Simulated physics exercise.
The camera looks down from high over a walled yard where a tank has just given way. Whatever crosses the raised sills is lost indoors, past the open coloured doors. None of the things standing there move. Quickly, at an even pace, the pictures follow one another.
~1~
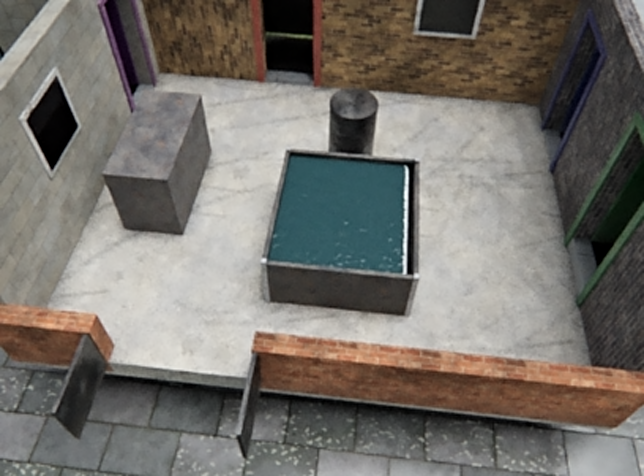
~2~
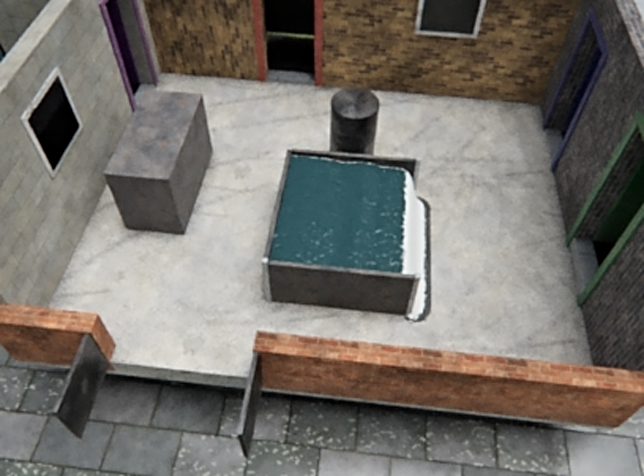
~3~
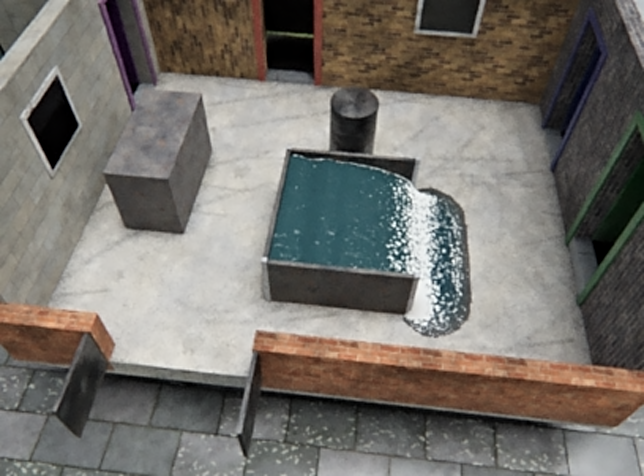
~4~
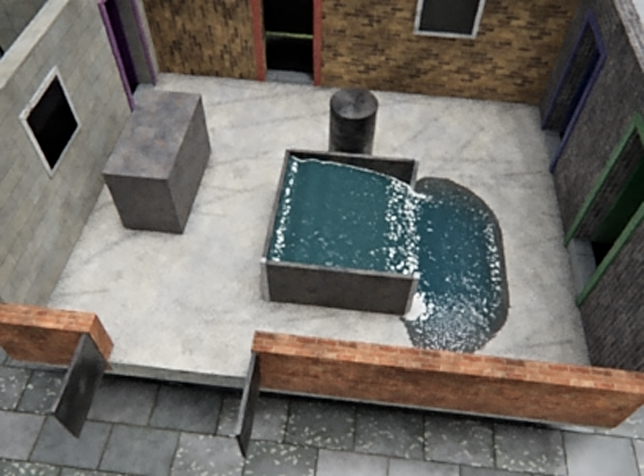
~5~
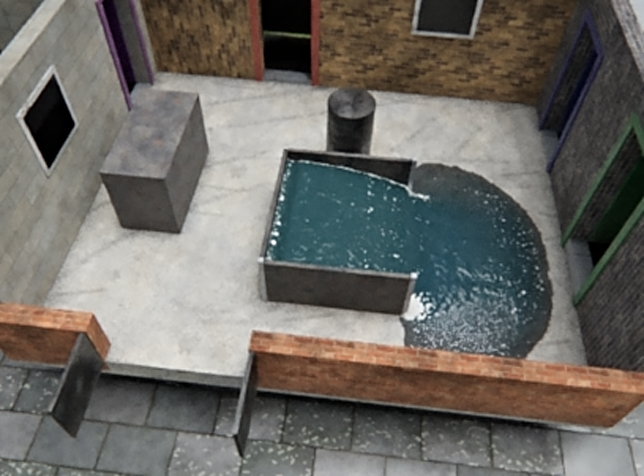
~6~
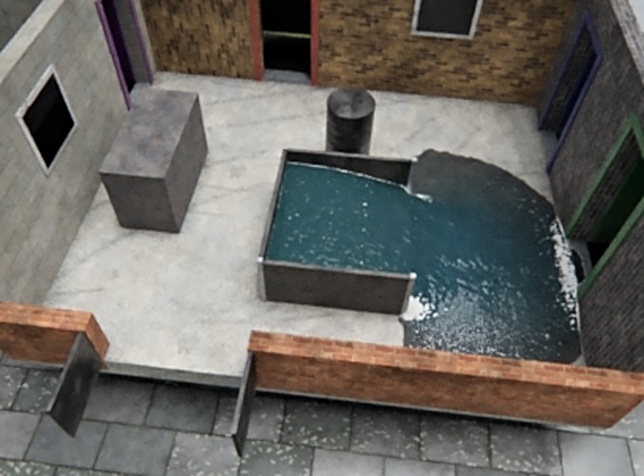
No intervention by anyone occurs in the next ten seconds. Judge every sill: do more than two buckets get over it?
The green door tips over the cap there; the blue door tips over the cap there; the purple door tips over the cap there; the red door stays at or under the cap there.
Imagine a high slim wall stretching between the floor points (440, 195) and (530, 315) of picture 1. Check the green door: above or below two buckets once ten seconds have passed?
Taken separately, green falls below the limit.
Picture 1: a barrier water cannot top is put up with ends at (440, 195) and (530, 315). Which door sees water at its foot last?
That is the purple door.
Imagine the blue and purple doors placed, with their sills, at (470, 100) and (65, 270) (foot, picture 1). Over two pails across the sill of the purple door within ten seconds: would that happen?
As I see it, the purple door comes in higher.
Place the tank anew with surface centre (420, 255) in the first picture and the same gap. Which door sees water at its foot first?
The green door.
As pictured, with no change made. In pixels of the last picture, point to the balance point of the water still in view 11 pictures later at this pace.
Near (459, 254).
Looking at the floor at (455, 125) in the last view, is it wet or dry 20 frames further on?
That spot would be soaked.
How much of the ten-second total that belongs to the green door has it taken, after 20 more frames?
Around 100 percent.
A moment on, water covers 30 % of the floor; the green door far over two buckets in, the blue door wet at the sill, nothing in, the purple door not reached, the red door not reached.
Next, water covers 30 % of the floor; the green door far over two buckets in, the blue door over two buckets in, the purple door not reached, the red door not reached.
Then, water covers 45 % of the floor; the green door far over two buckets in, the blue door over two buckets in, the purple door not reached, the red door wet at the sill, nothing in.
Later, water covers 85 % of the floor; the green door far over two buckets in, the blue door far over two buckets in, the purple door under two buckets in, the red door wet at the sill, nothing in.
In the end, water covers 100 % of the floor; the green door far over two buckets in, the blue door far over two buckets in, the purple door over two buckets in, the red door wet at the sill, nothing in.
